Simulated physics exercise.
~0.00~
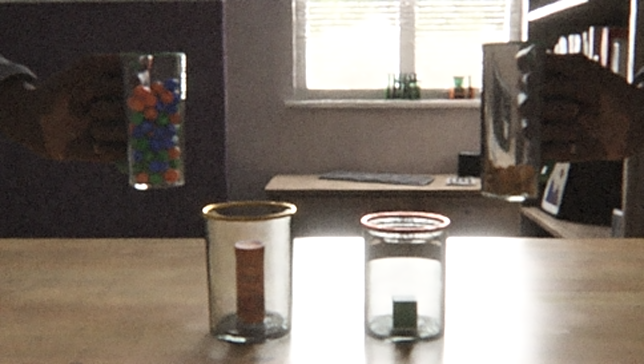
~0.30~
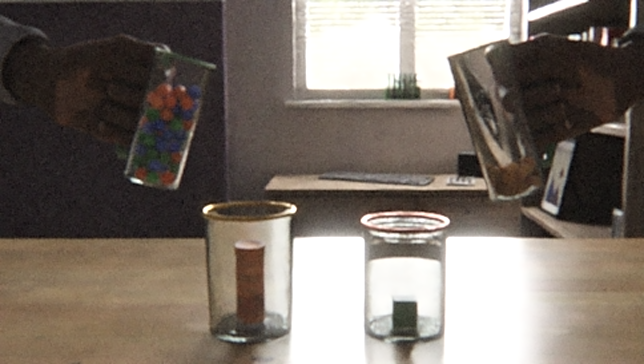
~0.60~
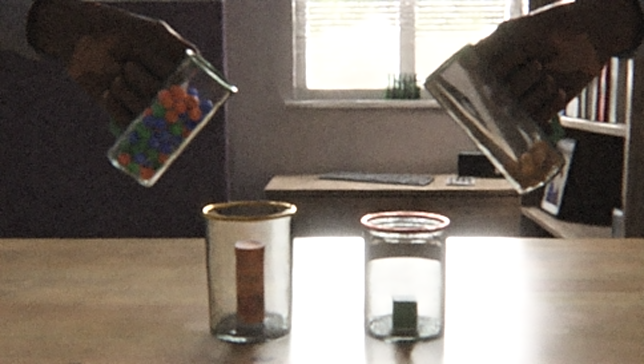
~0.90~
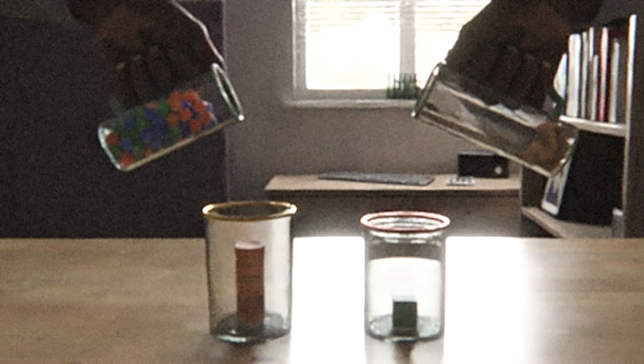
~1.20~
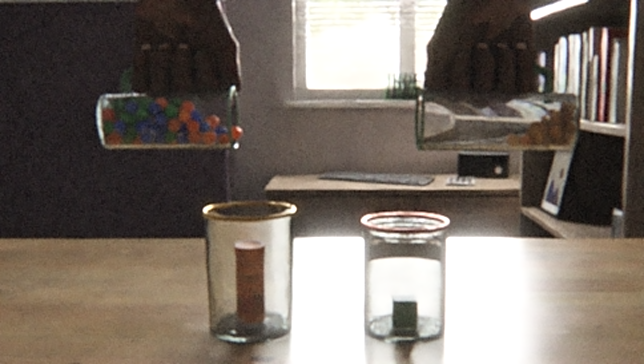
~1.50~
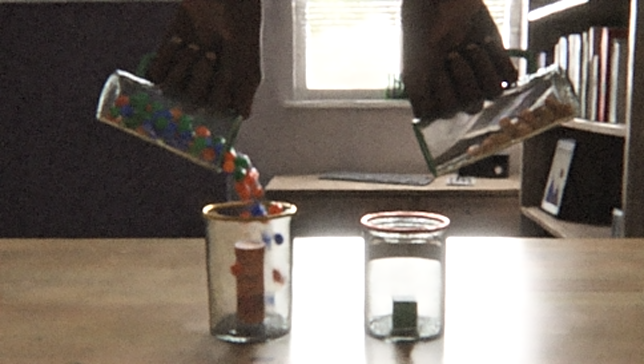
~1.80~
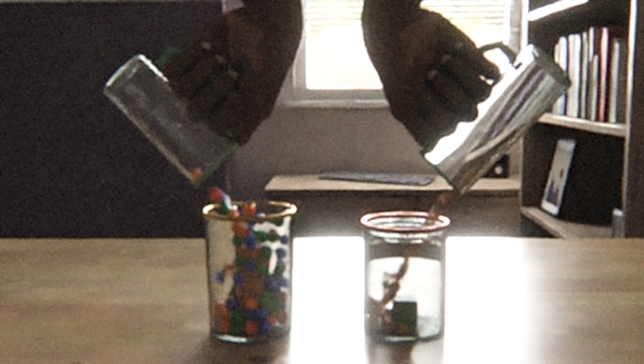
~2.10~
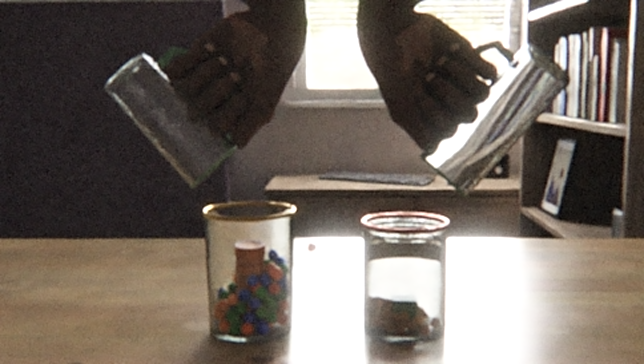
To begin with, two hands hold up clear cups above a wooden table, the left filled with red, blue and green pieces, the right with a little brown material. Below stand a glass holding a tall reddish block and a jar holding a small dark green one. The hands tip the cups inward onto their sides. Colourful pieces spill into the left glass first, then the brown material drops into the right jar as both cups empty. Finally, the tall block rises clearly above its pile, the green one barely shows, and one piece lies on the table.
